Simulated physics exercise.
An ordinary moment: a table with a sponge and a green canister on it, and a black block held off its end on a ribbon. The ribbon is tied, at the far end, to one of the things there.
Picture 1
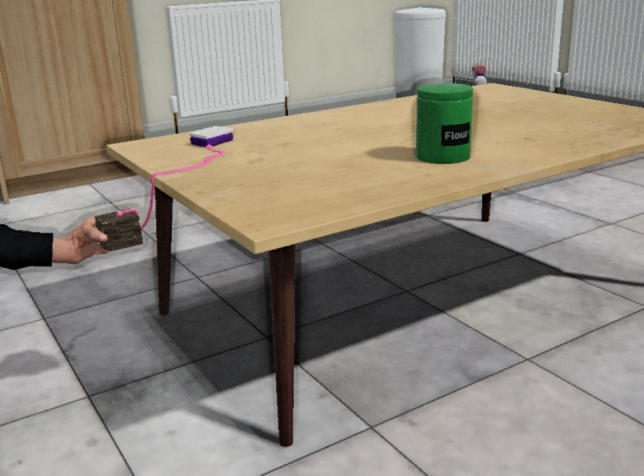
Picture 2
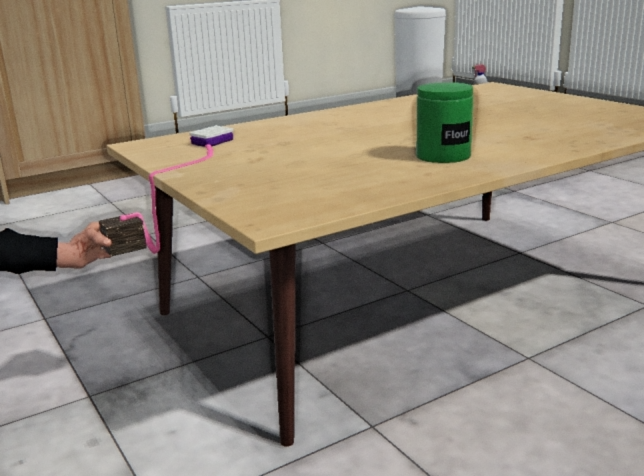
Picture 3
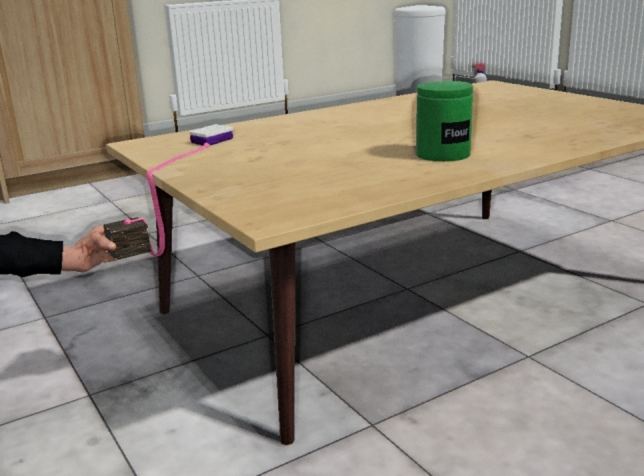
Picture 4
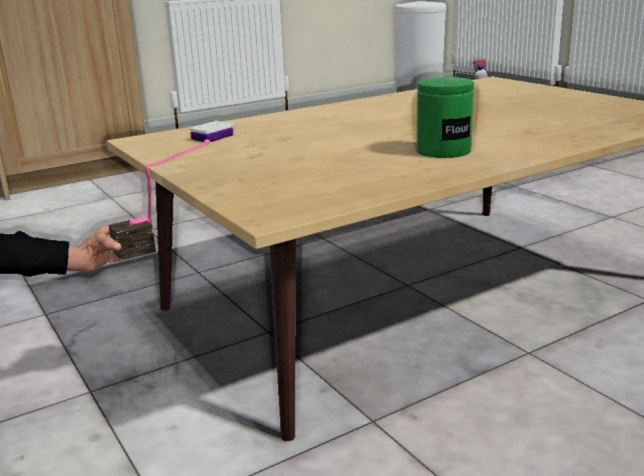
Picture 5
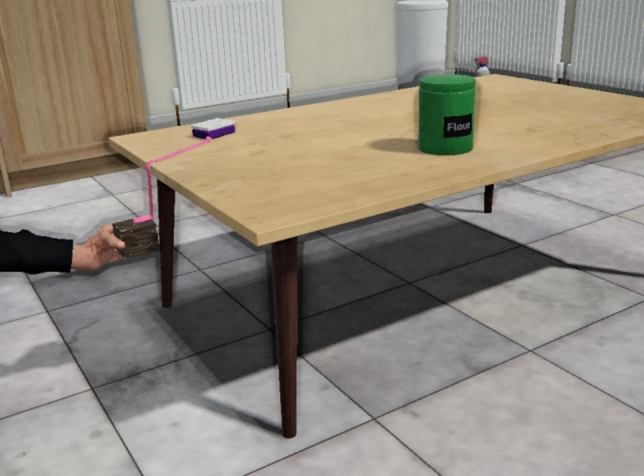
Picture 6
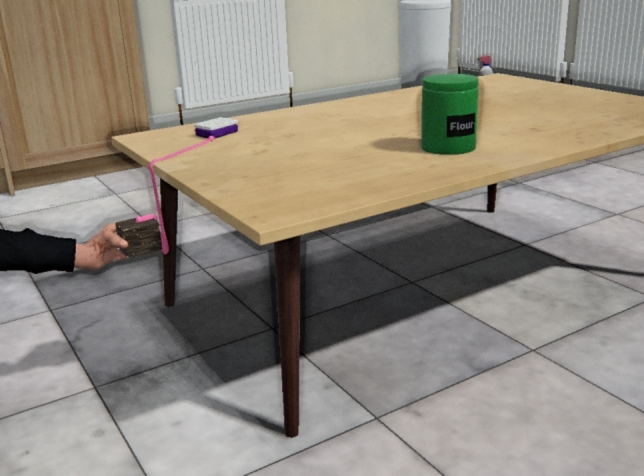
A hand holds a dark block beside the table as its pink ribbon straightens toward a sponge.
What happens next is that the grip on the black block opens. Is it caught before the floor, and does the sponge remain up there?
By the end the black block has gone all the way down, and the sponge has been taken down too.
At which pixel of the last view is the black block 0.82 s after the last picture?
Close to (154, 371).
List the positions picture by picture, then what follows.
In the first frame, black block (119, 230); green canister (445, 88); sponge (211, 130).
In the second frame, black block (123, 235).
In the third frame, black block (127, 238).
In the fourth frame, black block (132, 238); ribbon through (171, 158) (150, 197).
In the fifth frame, black block (136, 237); ribbon through (172, 155) (151, 195).
In the sixth frame, black block (139, 236); green canister (451, 78); sponge (216, 122); ribbon tied to the sponge, with little slack.
Then, 0.50 s after the last picture, block on the floor near (155, 370); canister unmoved; sponge over the edge.
Then, 0.82 s after the last picture, block on the floor near (154, 371); canister unmoved; sponge down on the floor.
At rest, block on the floor near (154, 371); canister unmoved; sponge down on the floor. The black block reaches the floor and the sponge gets pulled over the edge.
